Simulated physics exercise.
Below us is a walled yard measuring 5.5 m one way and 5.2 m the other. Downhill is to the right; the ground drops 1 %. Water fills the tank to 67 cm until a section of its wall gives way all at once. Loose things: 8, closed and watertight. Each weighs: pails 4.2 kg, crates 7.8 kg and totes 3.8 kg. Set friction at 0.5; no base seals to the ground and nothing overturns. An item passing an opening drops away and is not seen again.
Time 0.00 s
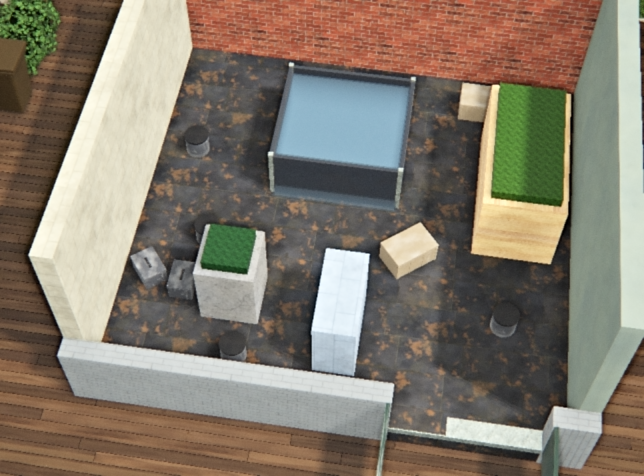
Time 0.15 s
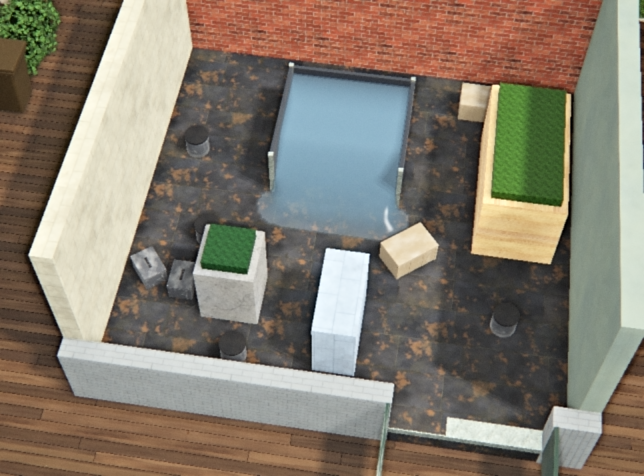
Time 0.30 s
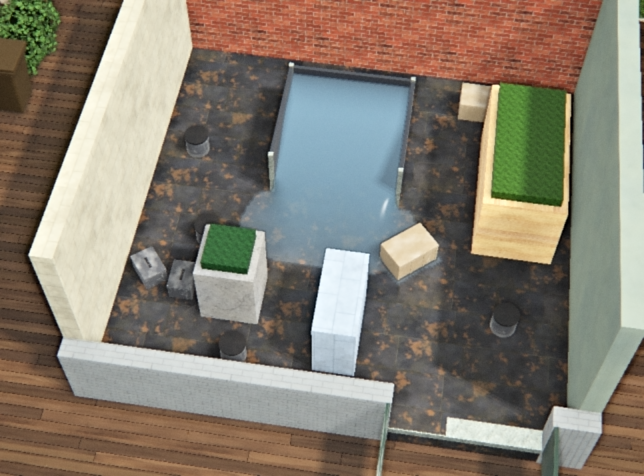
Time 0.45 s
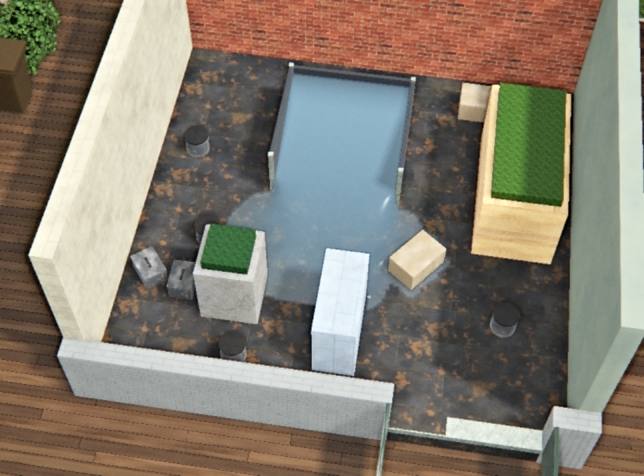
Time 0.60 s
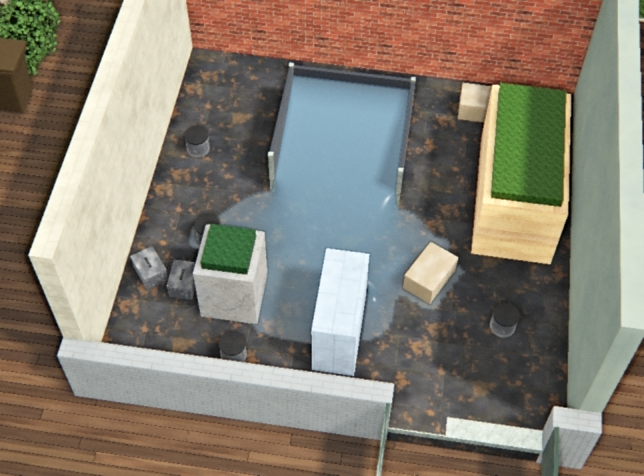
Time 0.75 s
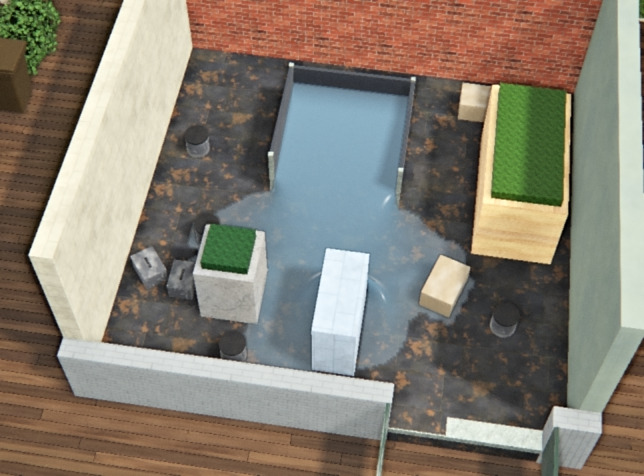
Water pours from an open-fronted tank, spreads across the dark floor and pushes a tan box.
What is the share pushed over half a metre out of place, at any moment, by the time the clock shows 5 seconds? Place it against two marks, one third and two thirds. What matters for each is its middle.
The way it's going, it will be the top band.
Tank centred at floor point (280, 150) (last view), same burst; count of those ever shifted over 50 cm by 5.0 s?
7.
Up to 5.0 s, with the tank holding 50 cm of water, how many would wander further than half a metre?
Count under that change: 6.
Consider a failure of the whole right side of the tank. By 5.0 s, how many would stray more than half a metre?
Then it comes to 4 of them.
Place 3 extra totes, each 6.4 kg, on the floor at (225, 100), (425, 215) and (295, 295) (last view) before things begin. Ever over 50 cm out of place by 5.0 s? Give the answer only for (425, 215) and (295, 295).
The first comes out within the limit, the second beyond the limit.
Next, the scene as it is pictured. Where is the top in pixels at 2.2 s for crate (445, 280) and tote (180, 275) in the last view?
Somewhere about (544, 356) and (162, 296).
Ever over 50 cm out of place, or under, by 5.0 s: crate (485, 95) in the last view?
Within the mark.
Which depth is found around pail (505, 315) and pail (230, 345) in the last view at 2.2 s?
I'd estimate 8 cm for the first and 11 cm for the second.
After 1.1 s 1 of 8 are over 50 cm from their spots; 0 afloat.
After 2.2 s 5 of 8 are over 50 cm from their spots; 4 afloat.
After 3.5 s 3 of 8 are over 50 cm from their spots; 5 afloat.
After 5.0 s 7 of 8 are over 50 cm from their spots, and 7 have been at some point; 5 afloat.
